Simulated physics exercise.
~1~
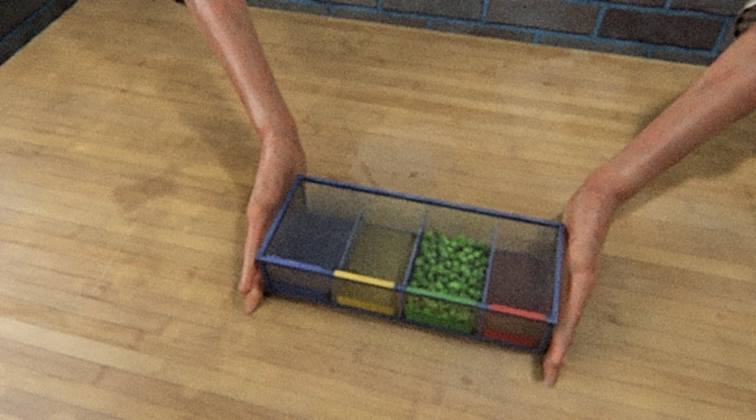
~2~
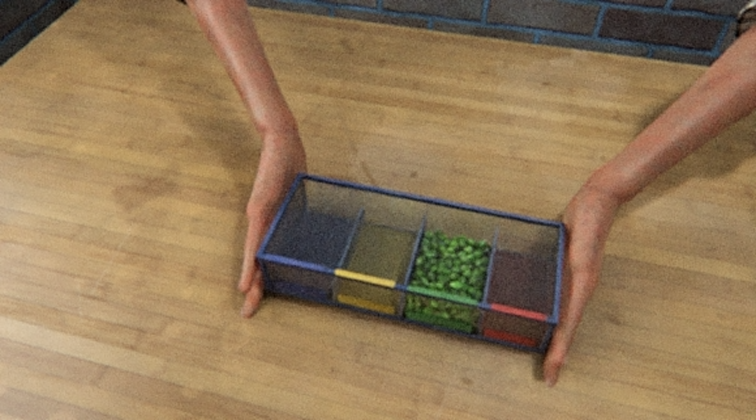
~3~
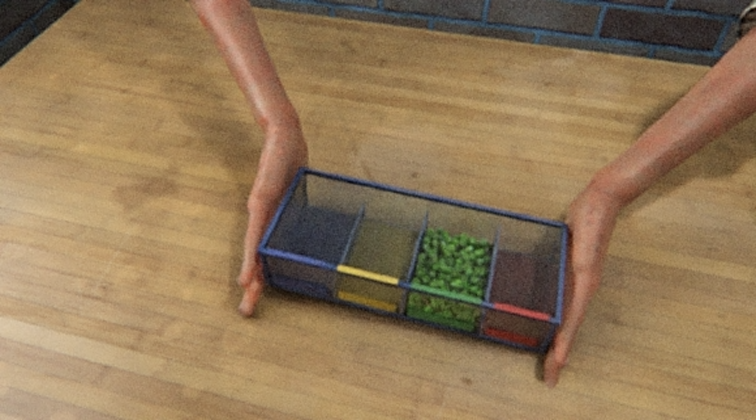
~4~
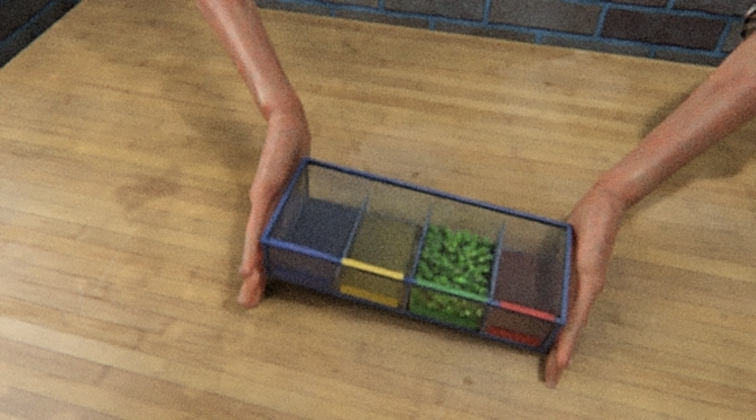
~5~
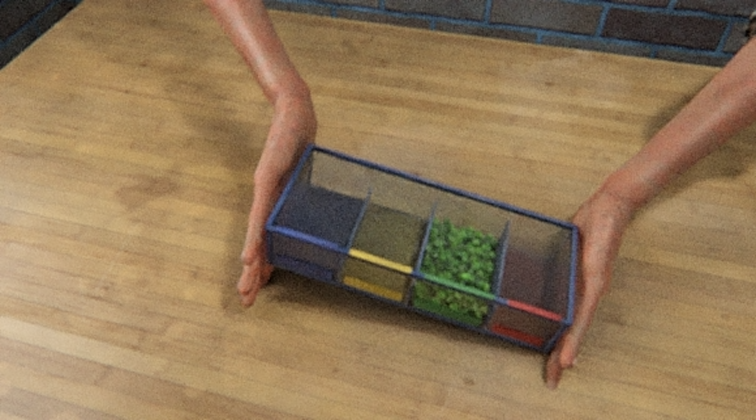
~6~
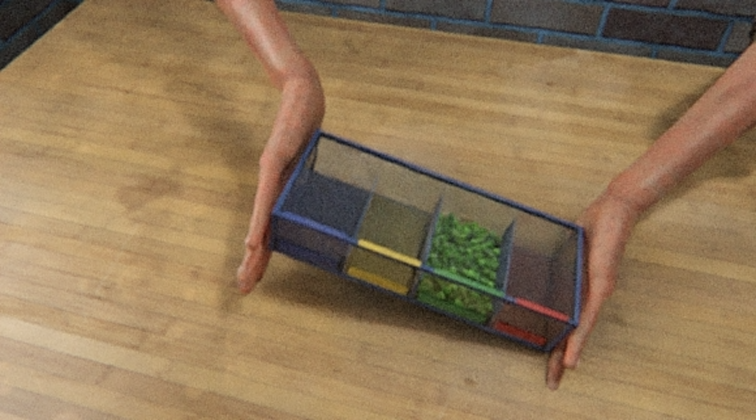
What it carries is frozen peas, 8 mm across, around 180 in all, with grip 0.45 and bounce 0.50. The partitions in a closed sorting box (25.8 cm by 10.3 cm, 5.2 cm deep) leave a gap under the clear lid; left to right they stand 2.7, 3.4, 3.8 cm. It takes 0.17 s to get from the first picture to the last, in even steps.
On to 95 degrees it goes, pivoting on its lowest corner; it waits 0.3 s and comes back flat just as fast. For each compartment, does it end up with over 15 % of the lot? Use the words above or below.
Red: Above; blue: Below; green: Above; yellow: Below.
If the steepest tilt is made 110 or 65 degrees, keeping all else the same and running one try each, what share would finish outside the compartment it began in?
Roughly 35 percent for the first try and 5 percent for the second.
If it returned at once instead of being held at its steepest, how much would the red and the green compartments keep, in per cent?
Red keeps 35% and green keeps 65%.
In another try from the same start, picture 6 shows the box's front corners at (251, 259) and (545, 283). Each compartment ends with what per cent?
Per cent at the end: Red 0; blue 60; green 35; yellow 5.
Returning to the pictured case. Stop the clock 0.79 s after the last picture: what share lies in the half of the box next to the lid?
60 %.
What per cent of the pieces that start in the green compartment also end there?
Something like 60 per cent.
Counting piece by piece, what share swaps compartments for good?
It works out to about 40 per cent.
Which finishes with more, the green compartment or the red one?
Fuller: Green.
Then, 0.79 s after the last picture, tilt 95 degrees; red 20 %, green 80 %.
Then, 1.32 s after the last picture, tilt 52 degrees; red 35 %, green 65 %.
Then, 1.91 s after the last picture, tilt 0 degrees; red 40 %, green 60 %.
In the end, red 40 %, blue 0 %, green 60 %, yellow 0 %.
